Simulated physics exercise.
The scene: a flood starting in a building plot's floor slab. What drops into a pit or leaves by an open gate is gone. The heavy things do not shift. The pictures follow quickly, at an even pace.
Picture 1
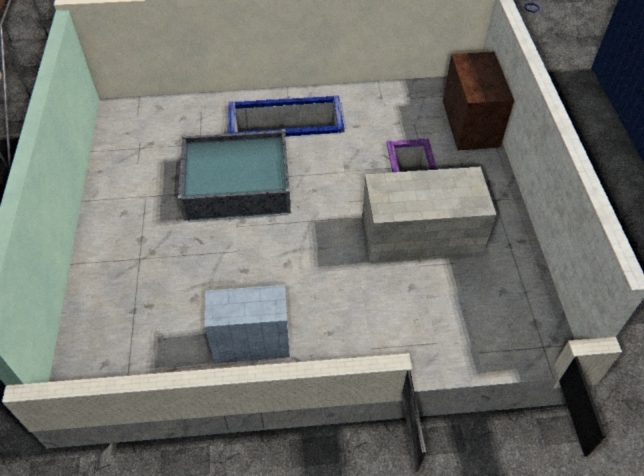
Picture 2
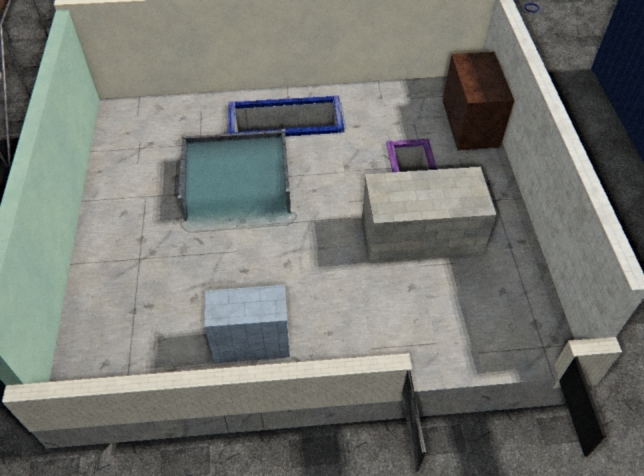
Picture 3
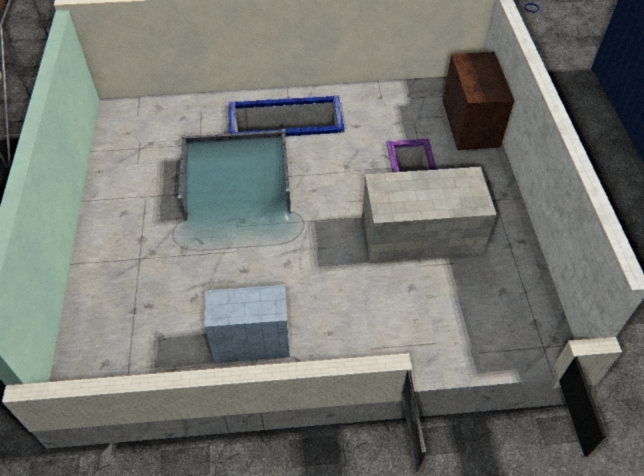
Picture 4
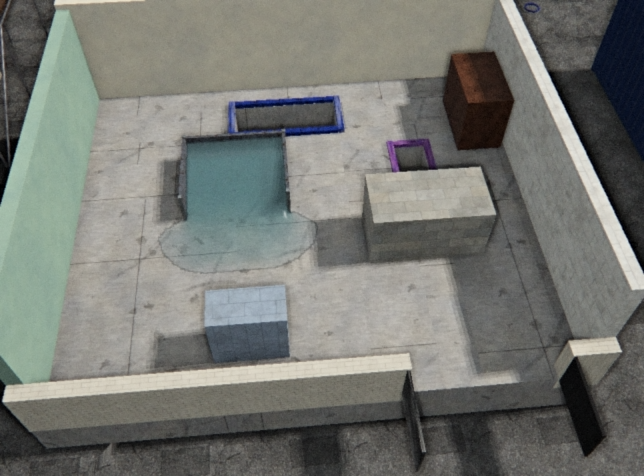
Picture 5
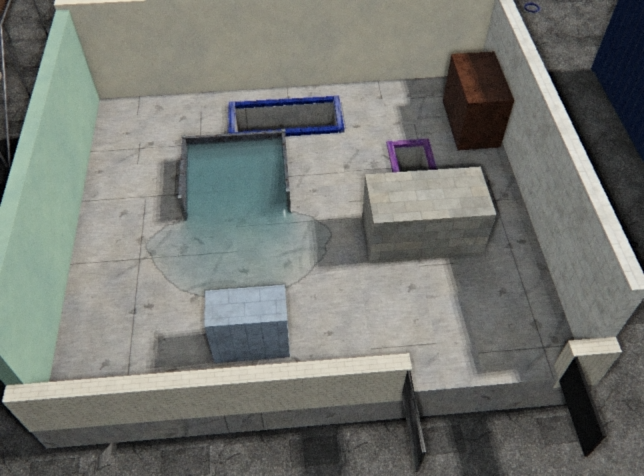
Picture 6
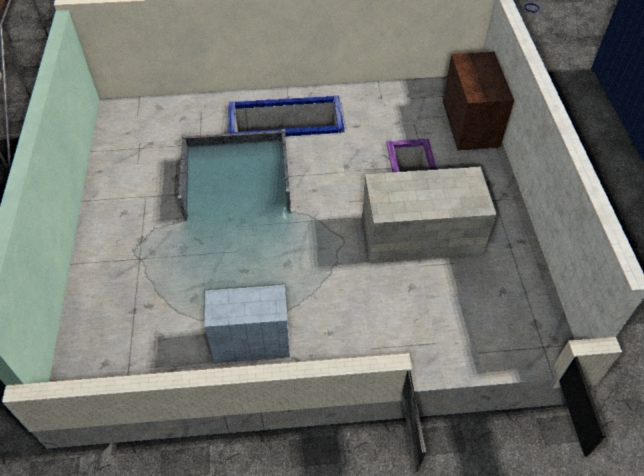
On a walled concrete floor, a dark-rimmed tank of teal water opened along its near side, and the water spread toward the viewer in a widening, rounded sheet, reaching around the pale blue block.
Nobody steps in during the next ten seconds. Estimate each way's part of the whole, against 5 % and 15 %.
In the end: The gate takes above 15 %; the blue pit takes not even 5 %; the purple pit takes not even 5 %.
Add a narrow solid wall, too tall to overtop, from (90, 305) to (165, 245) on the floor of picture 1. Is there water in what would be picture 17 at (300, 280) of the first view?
At that place: Awash.
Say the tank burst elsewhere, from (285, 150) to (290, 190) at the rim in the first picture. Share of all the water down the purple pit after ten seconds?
In per cent: Purple 15.
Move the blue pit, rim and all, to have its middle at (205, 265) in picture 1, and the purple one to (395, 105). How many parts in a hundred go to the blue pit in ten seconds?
In per cent: Blue 45.
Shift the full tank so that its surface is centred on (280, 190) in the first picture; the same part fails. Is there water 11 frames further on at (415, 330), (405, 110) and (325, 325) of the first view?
As listed: Flooded, free of water, wet.
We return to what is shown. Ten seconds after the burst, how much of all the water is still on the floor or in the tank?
About 84 per cent.
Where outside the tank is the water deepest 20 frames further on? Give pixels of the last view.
Close to (46, 408).
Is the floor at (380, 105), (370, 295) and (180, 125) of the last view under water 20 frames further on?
One after the other: Dry, awash, dry.
A moment on, water covers 20 % of the floor; the gate 0 %, the blue pit 0 %, the purple pit 0 %.
Next, water covers 30 % of the floor; the gate 0 %, the blue pit 0 %, the purple pit 0 %.
Then, water covers 40 % of the floor; the gate 3 %, the blue pit 0 %, the purple pit 0 %.
Later, water covers 60 % of the floor; the gate 10 %, the blue pit 0 %, the purple pit 0 %.
In the end, water covers 65 % of the floor; the gate 17 %, the blue pit 0 %, the purple pit 0 %.
